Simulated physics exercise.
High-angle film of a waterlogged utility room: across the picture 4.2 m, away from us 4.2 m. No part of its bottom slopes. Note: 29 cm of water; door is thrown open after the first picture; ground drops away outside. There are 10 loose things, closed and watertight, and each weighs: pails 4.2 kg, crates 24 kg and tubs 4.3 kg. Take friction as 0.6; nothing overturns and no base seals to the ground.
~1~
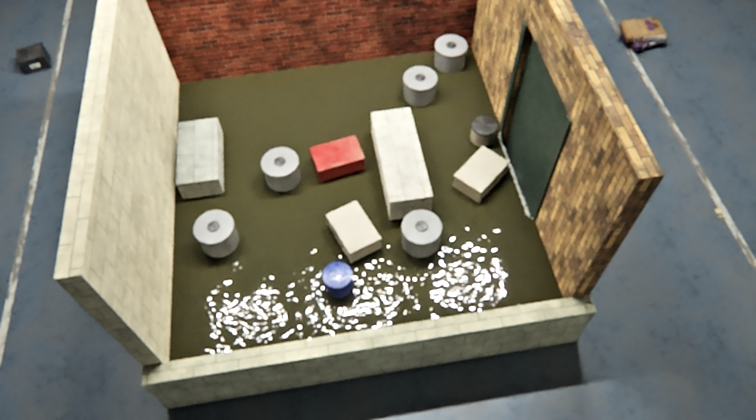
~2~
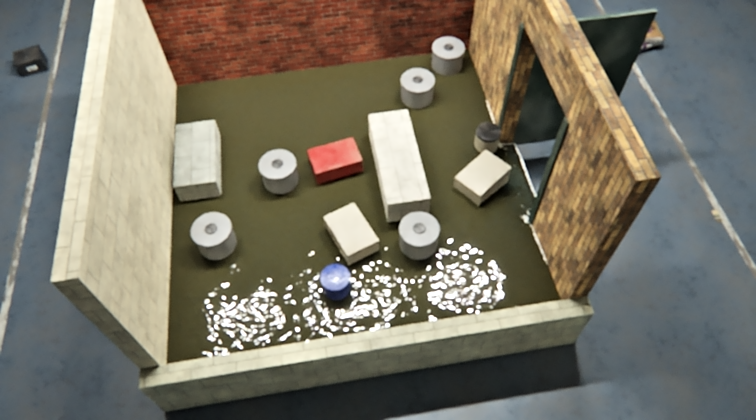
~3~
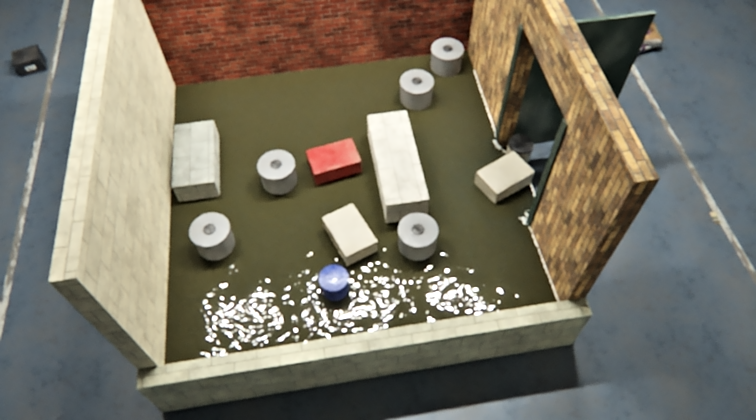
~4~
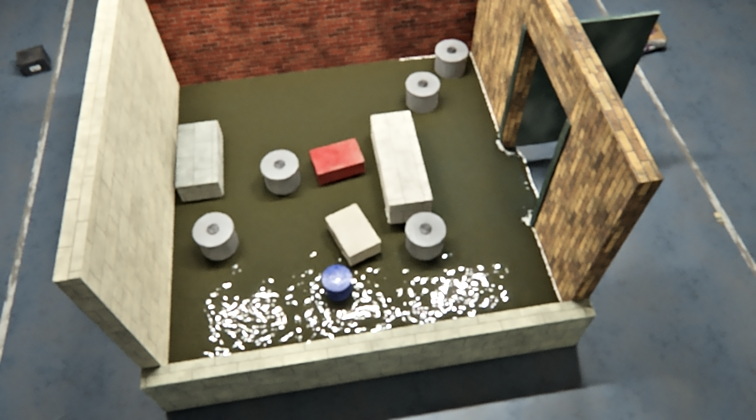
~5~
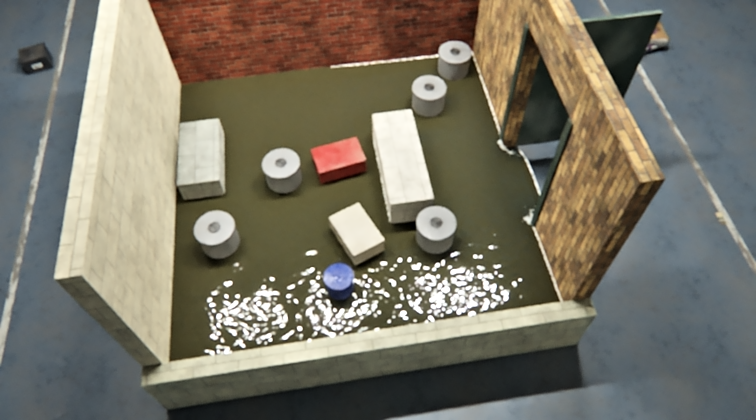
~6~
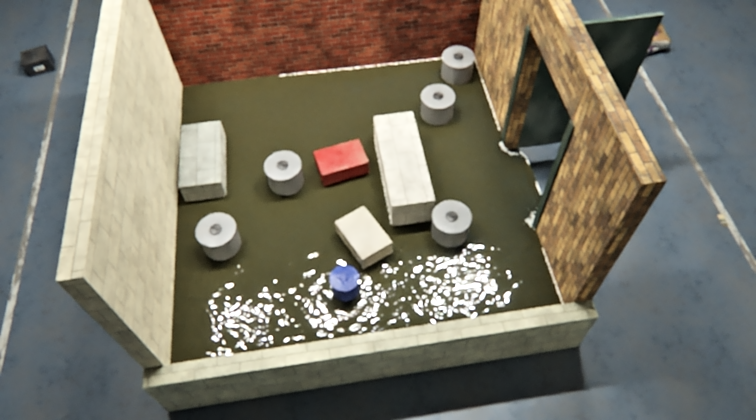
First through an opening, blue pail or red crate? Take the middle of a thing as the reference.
The blue one gets out first.
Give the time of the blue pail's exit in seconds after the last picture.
Around 9.0 s.
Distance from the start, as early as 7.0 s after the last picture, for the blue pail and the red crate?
I'd guess about 150 cm and 40 cm by that point.
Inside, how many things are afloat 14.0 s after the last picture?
Tally: 3 of them.
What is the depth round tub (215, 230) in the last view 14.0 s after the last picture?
I'd say some 14 cm.
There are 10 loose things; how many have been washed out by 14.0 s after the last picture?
7 in total.
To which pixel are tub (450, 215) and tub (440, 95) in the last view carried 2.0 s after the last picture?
Near (525, 167) and (492, 138).
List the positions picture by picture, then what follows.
The blue pail at (338, 275), afloat; the red crate at (337, 153), afloat; about 4750 L in view; 0 of 10 have shifted, in the first frame.
The blue pail at (335, 277), afloat; the red crate at (335, 155) floats; about 4710 L in view; 2 of 10 have shifted, in the second frame.
The blue pail at (334, 278), afloat; the red crate at (333, 156) floats; 29 cm deep round most things; 2 of 10 have shifted, in the third frame.
The blue pail at (337, 278) floats; the red crate at (337, 156) floats; about 4560 L in view; 3 of 10 have shifted, in the fourth frame.
The blue pail at (339, 276), afloat; the red crate at (338, 155) floats; 27 cm deep round most things; 5 of 10 have shifted, in the fifth frame.
The blue pail at (344, 278), afloat, 5 cm from its start; the red crate at (341, 157) floats; about 4390 L in view; 7 of 10 have shifted, in the sixth frame.
Then, 2.0 s after the last picture the blue pail is near (406, 278), 0.7 m from its start, afloat; the red crate is near (352, 154), 0.2 m from its start, afloat; 2 of 10 are out; 8 afloat.
Then, 7.0 s after the last picture the blue pail is near (487, 242), 1.7 m from its start, afloat; the red crate is near (348, 140), 0.4 m from its start, afloat; 6 of 10 are out; 4 afloat.
Then, 14.0 s after the last picture the blue pail has gone out (8.9 s after the last picture); the red crate is near (371, 109), 1.0 m from its start, afloat; 7 of 10 are out; 3 afloat.
Then, 18.0 s after the last picture the blue pail has gone out (8.9 s after the last picture); the red crate is near (435, 118), 1.5 m from its start, afloat; 7 of 10 are out; 3 afloat.
